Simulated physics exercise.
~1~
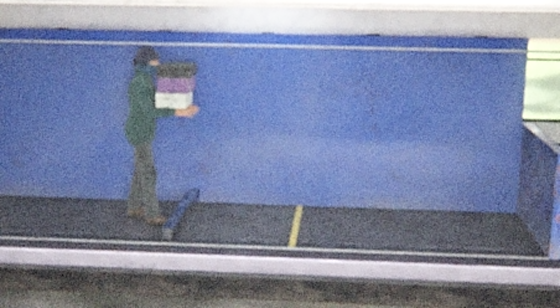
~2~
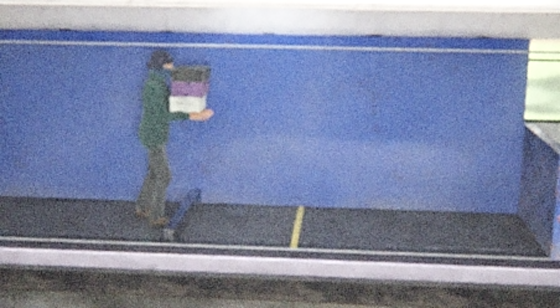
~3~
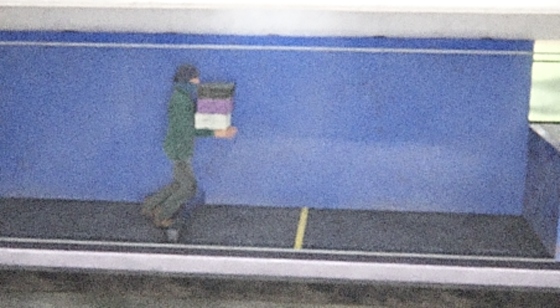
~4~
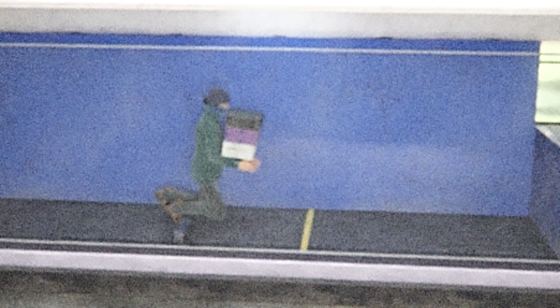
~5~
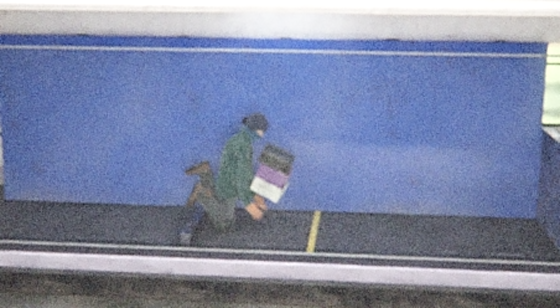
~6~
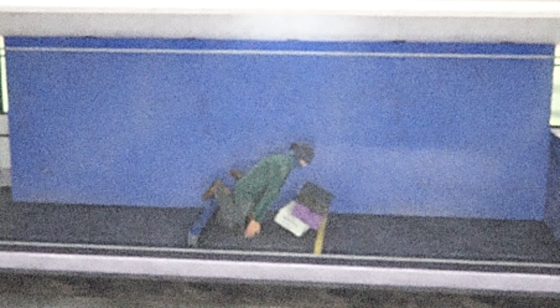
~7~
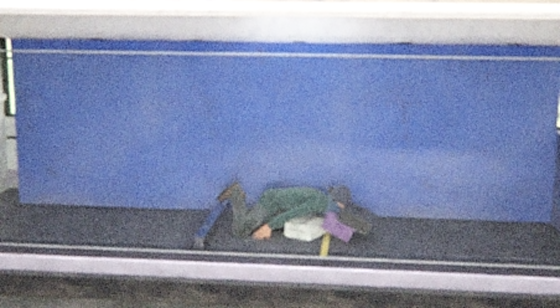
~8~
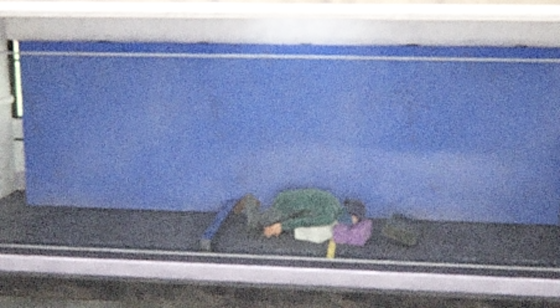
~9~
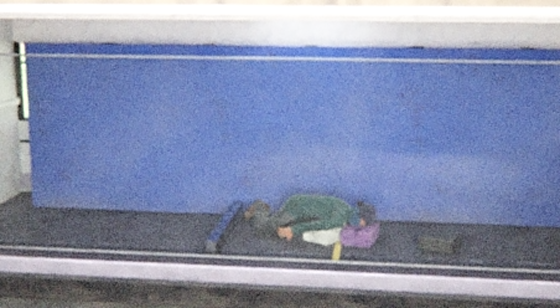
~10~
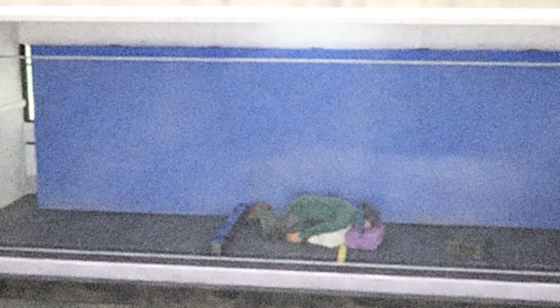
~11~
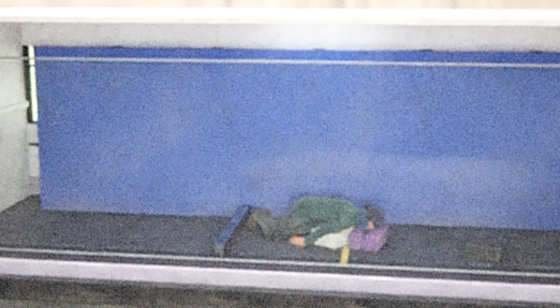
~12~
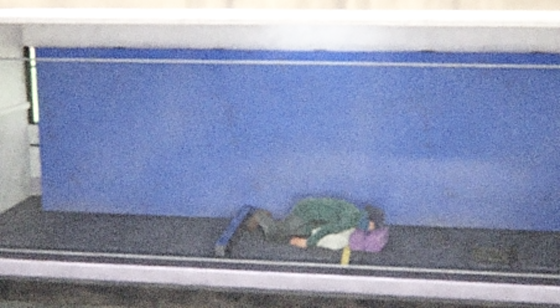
Blue-walled platform with a yellow line, a figure carrying stacked boxes toppling over a low rail, the dark box sliding farthest right.
